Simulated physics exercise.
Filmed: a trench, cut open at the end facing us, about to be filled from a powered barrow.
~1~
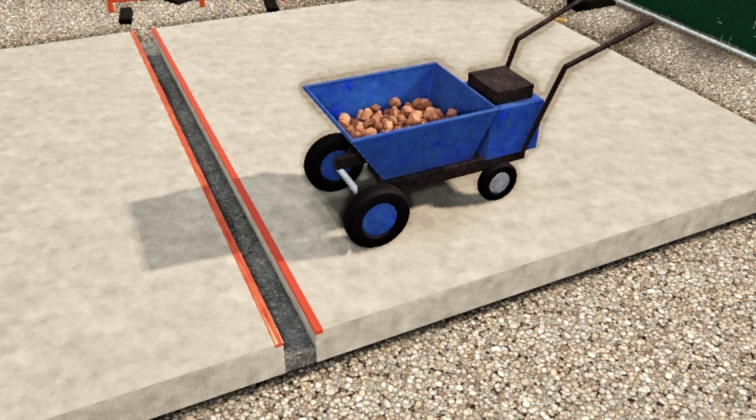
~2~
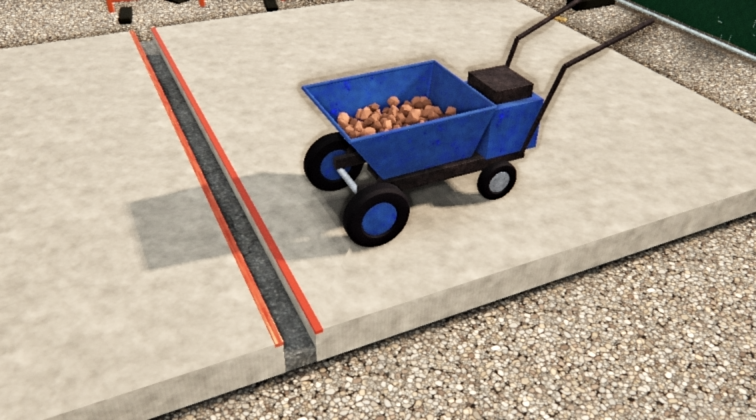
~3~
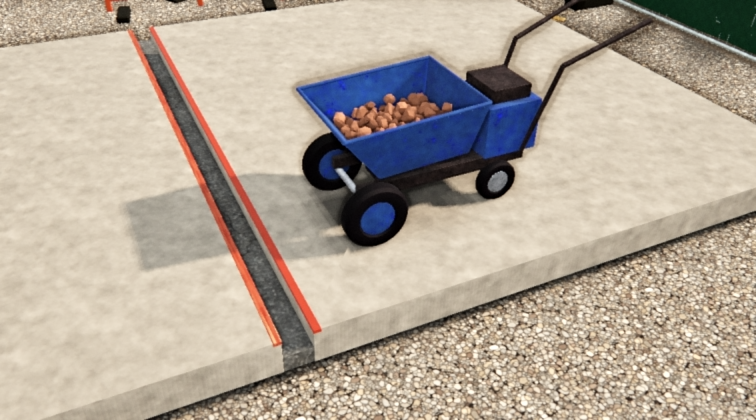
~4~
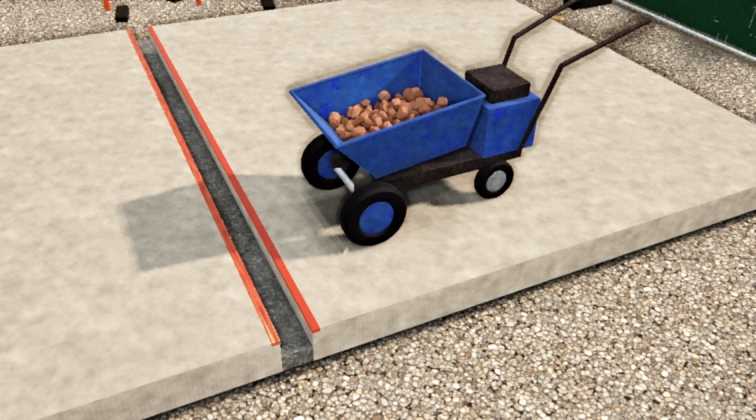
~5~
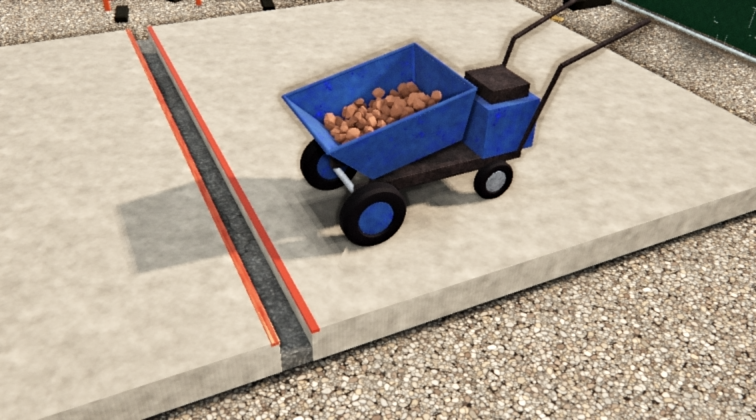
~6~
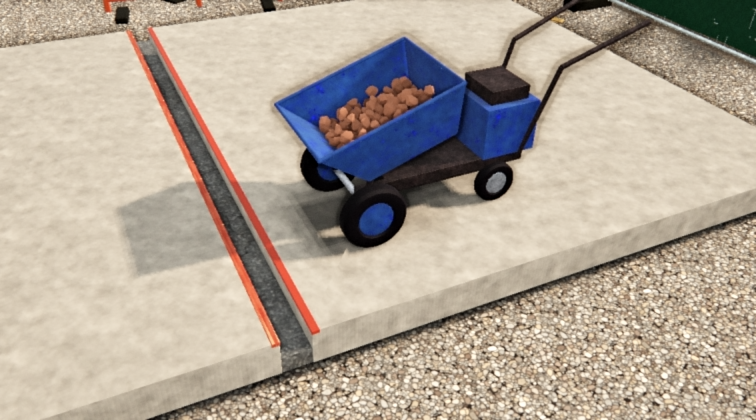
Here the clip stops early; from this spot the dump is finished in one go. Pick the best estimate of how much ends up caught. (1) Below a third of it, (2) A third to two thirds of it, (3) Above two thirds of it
2, A third to two thirds of it.
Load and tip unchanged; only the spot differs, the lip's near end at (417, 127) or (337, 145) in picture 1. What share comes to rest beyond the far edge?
In turn, around 0 per cent and 40 per cent.
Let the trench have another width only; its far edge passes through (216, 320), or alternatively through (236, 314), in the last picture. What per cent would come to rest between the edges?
In order: 90 per cent, then 80 per cent.
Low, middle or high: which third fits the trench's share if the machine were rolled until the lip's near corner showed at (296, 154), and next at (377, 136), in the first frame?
Spot 1: Below one third. Spot 2: The middle third.
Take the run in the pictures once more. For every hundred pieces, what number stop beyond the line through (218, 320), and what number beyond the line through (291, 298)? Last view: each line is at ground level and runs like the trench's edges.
Estimate, first then second: 0 %, 70 %.
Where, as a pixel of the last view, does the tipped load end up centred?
Near (242, 242).
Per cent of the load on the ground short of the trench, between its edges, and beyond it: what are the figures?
Roughly: Short 0, between 60, beyond 20 per cent.
Just after the last frame, skip tipped steeply; every one in the skip.
A moment on, skip tipped right over; the larger part in the skip; about a tenth in or heaped over the trench; just a few beyond it.
Further on, skip tipped right over; roughly a quarter in the skip; just a few short of the trench; roughly half in or heaped over the trench; roughly a quarter beyond it.
When it is over, skip tipped right over; roughly a quarter in the skip; just a few short of the trench; roughly half in or heaped over the trench; roughly a quarter beyond it.
